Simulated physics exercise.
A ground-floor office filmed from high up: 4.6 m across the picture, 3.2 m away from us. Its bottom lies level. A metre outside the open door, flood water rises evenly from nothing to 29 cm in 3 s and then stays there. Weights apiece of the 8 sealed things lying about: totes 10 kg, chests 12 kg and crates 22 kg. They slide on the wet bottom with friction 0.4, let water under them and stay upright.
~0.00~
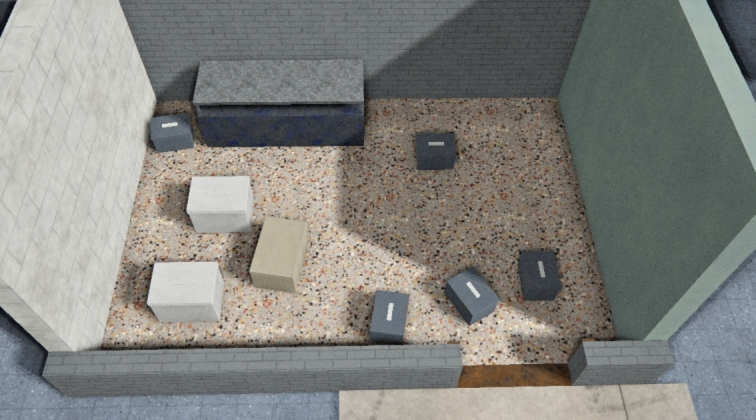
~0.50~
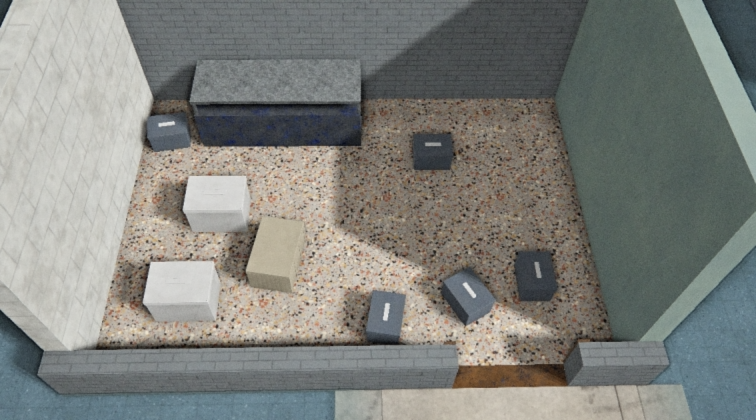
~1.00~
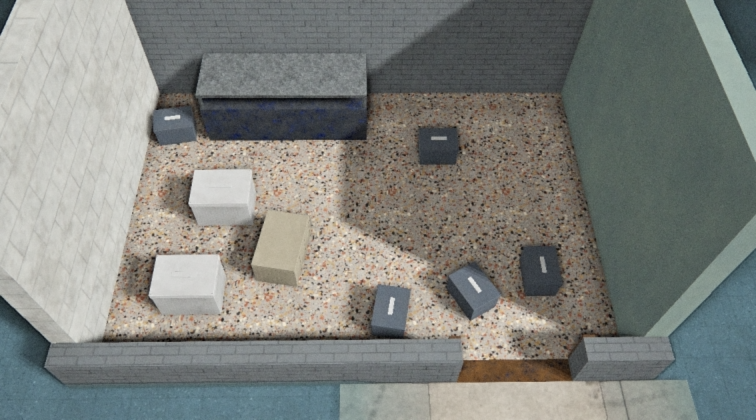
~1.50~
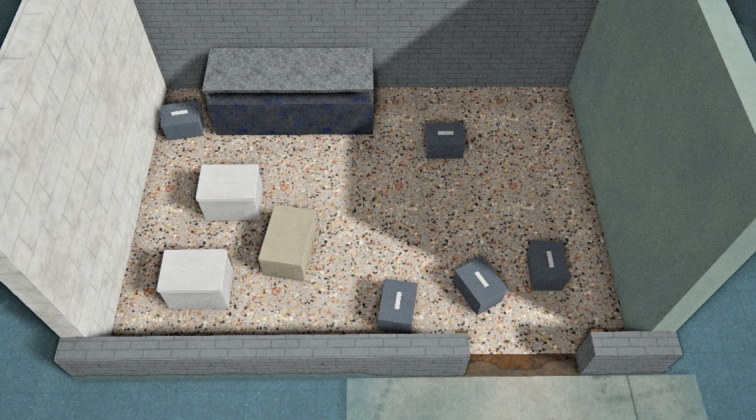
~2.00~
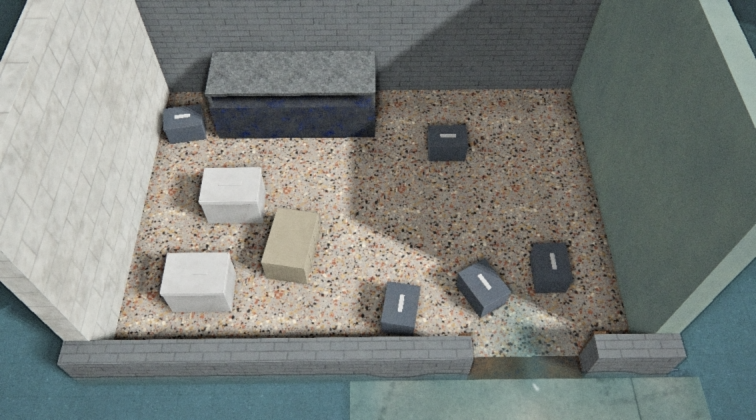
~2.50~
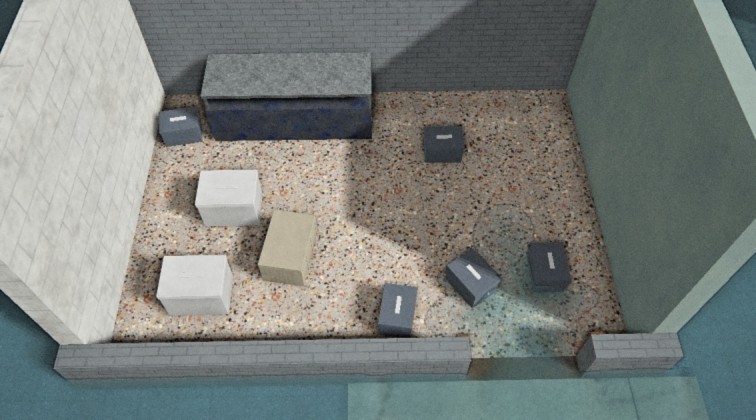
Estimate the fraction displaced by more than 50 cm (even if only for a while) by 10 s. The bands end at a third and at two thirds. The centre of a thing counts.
That comes to from one to two thirds.
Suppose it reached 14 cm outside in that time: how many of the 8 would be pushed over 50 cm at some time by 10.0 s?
In that case 1 of them.
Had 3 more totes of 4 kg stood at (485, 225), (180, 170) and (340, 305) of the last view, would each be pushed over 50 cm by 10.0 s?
In turn: More, more, short of it.
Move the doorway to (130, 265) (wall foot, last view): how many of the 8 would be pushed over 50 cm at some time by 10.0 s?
In that case 7 of them.
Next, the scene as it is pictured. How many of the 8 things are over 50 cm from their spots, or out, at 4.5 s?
I count 2.
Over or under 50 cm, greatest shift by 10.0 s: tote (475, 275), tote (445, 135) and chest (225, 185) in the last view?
In turn: More, over, over.
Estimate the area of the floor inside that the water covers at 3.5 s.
Some 5.5 m2.
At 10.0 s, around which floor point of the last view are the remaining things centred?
Around (271, 242).
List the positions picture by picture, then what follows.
A tote at (473, 290) rests on the ground; a tote at (541, 269) rests on the ground; water covers 0.0 m2; 0 of 8 have shifted, in the first frame.
A tote at (469, 291) rests on the ground; a tote at (538, 270) rests on the ground; water covers 0.0 m2; 0 of 8 have shifted, in the second frame.
A tote at (474, 285), on the bottom; a tote at (543, 265), on the bottom; water covers 0.0 m2; 0 of 8 have shifted, in the third frame.
A tote at (481, 280) rests on the ground; a tote at (550, 259) rests on the ground; 0.0 m2 under water; 0 of 8 have shifted, in the fourth frame.
A tote at (484, 282) rests on the ground; a tote at (553, 262), on the bottom; 0.4 m2 under water; 0 of 8 have shifted, in the fifth frame.
A tote at (474, 273) rests on the ground, 12 cm from its start; a tote at (551, 261), on the bottom; 1.2 m2 under water; 1 of 8 have shifted, in the sixth frame.
After 3.5 s 2 of 8 are over 50 cm from their spots; 0 afloat.
After 4.5 s 2 of 8 are over 50 cm from their spots; 1 afloat.
After 7.0 s 3 of 8 are over 50 cm from their spots; 2 afloat.
After 10.0 s 5 of 8 are over 50 cm from their spots, and 5 have been at some point; 7 afloat.
